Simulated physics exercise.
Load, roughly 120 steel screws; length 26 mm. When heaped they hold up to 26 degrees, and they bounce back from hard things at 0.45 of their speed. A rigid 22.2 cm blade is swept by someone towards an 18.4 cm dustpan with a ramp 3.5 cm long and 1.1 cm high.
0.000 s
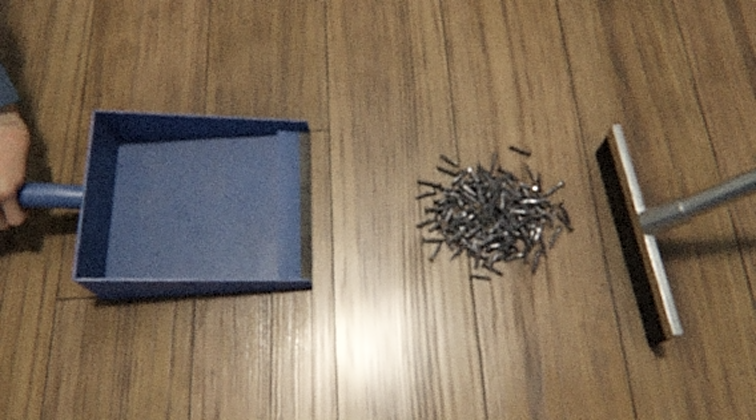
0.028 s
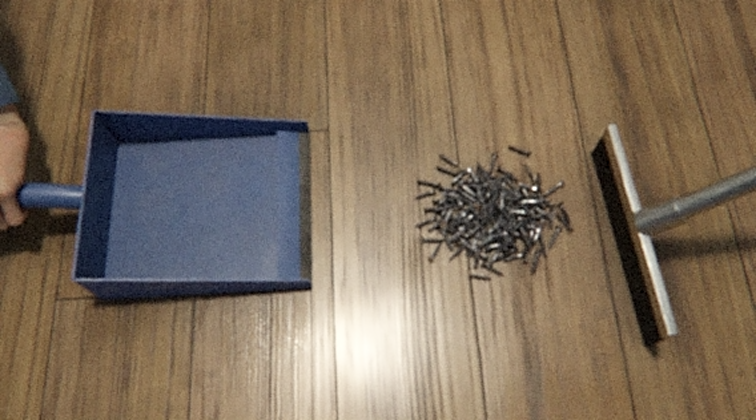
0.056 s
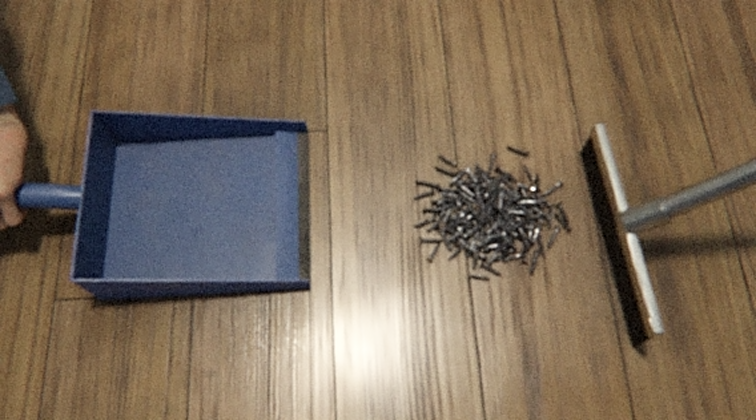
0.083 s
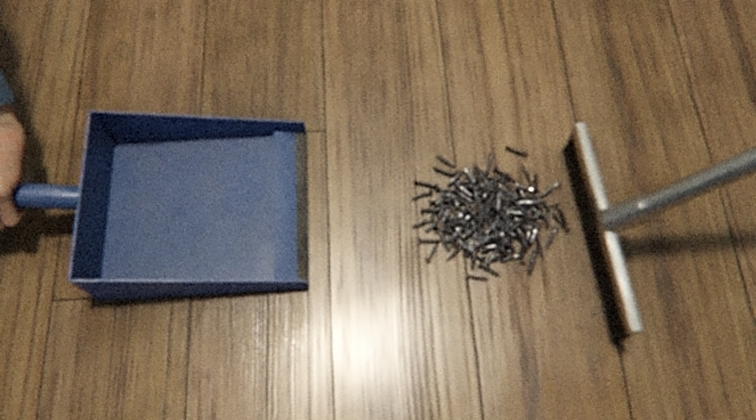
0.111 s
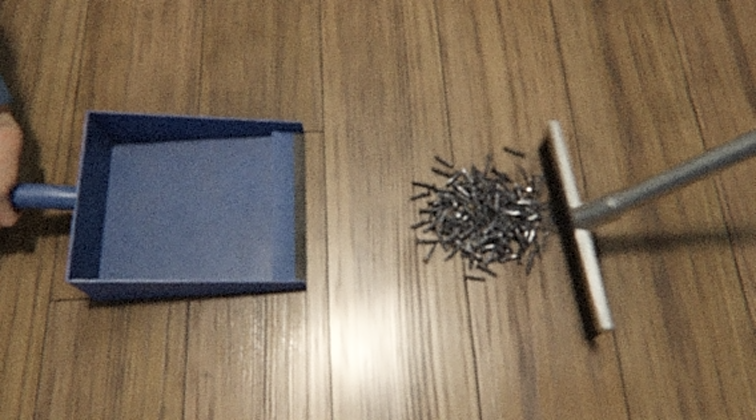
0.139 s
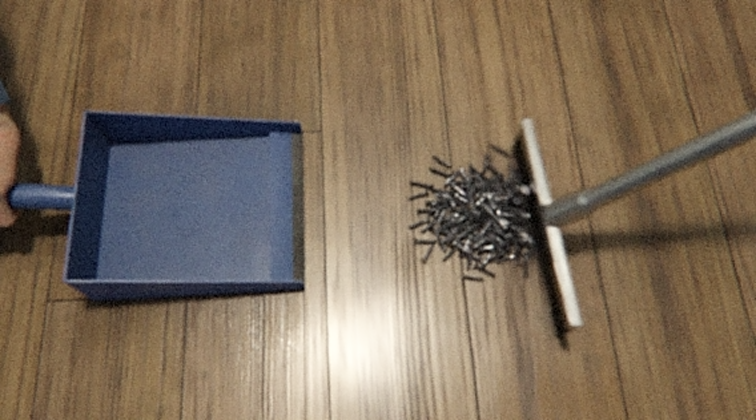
On a wooden floor, someone pushes a blade left into screws near a blue dustpan.
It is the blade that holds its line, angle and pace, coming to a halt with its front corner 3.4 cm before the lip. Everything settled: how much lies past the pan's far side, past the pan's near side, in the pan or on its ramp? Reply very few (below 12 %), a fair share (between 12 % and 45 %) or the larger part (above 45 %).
Past the pan's far side - very few; past the pan's near side - very few; in the pan or on its ramp - the larger part.
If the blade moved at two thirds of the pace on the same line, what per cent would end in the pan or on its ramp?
Near 25 %.
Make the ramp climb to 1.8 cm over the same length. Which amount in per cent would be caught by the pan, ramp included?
Something like 35 per cent, ramp included.
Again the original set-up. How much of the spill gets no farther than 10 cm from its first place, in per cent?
I'd say about 0 per cent.
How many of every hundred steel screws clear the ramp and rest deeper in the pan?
It comes to some 25 per cent.
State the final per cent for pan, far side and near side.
So it's far side at 0 percent, near side at 5 percent, and the pan at 55 percent.
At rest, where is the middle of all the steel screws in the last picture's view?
Centre at rest, approx.: (292, 211) px.
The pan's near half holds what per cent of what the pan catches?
Roughly 50 percent.
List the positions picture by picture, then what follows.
Blade from (672, 333) to (613, 133), moved 0.0 cm, 0 of the pieces shifted so far; middle of the pieces at (490, 218); pan at (193, 212), in the first picture.
Blade from (667, 333) to (609, 133), moved 0.4 cm, 0 of the pieces shifted so far; middle of the pieces at (489, 218), in the second picture.
Blade from (654, 332) to (597, 133), moved 1.5 cm, 0 of the pieces shifted so far; middle of the pieces at (488, 219), in the third picture.
Blade from (633, 330) to (578, 131), moved 3.3 cm, 0 of the pieces shifted so far; middle of the pieces at (486, 219), in the fourth picture.
Blade from (603, 327) to (552, 129), moved 5.8 cm, 6 of the pieces shifted so far; middle of the pieces at (484, 218), in the fifth picture.
Blade from (573, 324) to (525, 127), moved 8.5 cm, 43 of the pieces shifted so far; middle of the pieces at (479, 218); pan at (185, 213). The blade's pace is about 0.95 m/s, heading 10 degrees away from the viewer's side, in the sixth picture.
Then, at 0.26 s, middle of the blade 14 cm from the lip; 0 % over the lip, far side 0 %, near side 5 %.
After 0.34 s, middle of the blade 7 cm from the lip; 0 % over the lip, far side 0 %, near side 5 %.
Then, at 0.56 s, middle of the blade 4 cm from the lip; 55 % over the lip, far side 0 %, near side 5 %.
In the end, at 1.6 s, far side 0 %, near side 5 %, pan 55 %, in front of the lip or behind the blade 35 %.
